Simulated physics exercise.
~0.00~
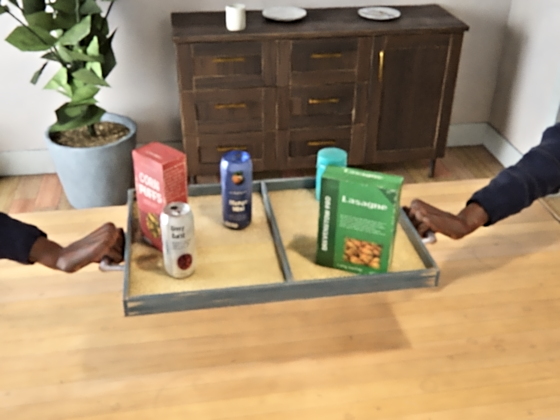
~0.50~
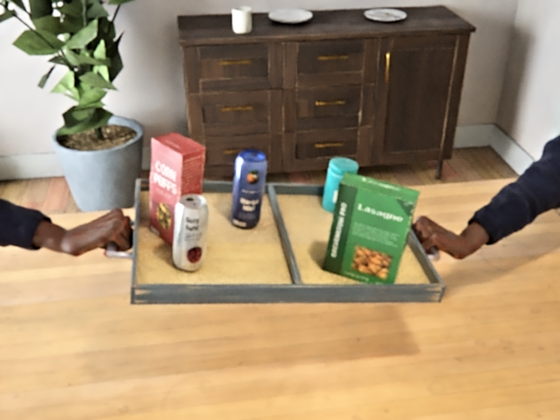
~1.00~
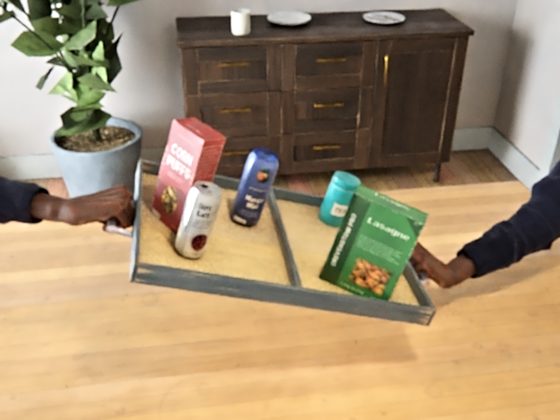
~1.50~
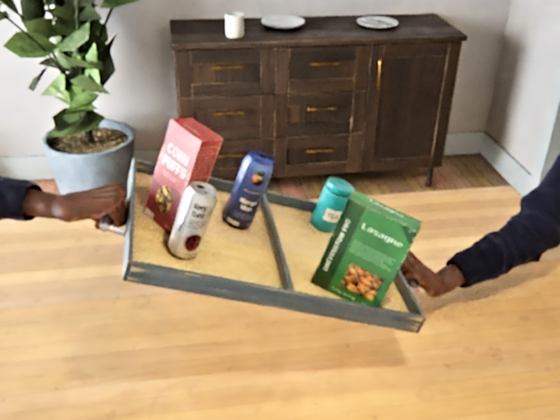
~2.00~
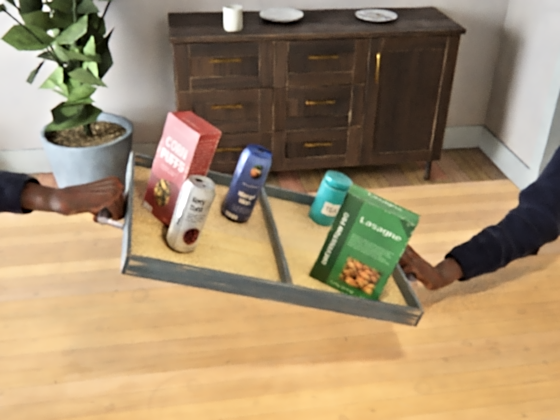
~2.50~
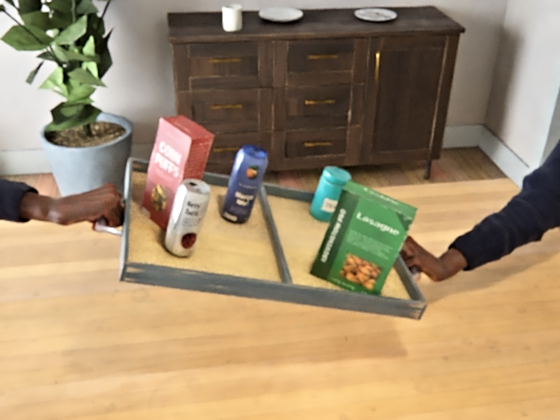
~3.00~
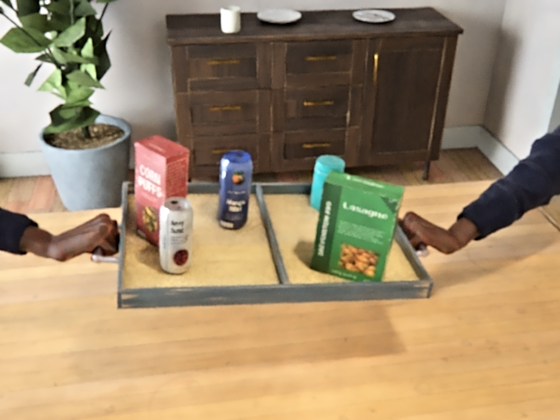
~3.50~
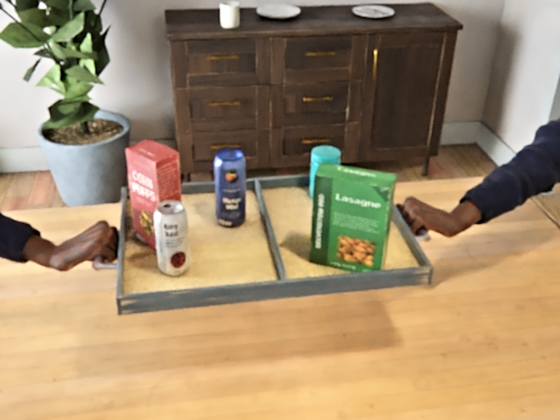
Two hands tip a tray of groceries down to the right, then level it, everything still standing.
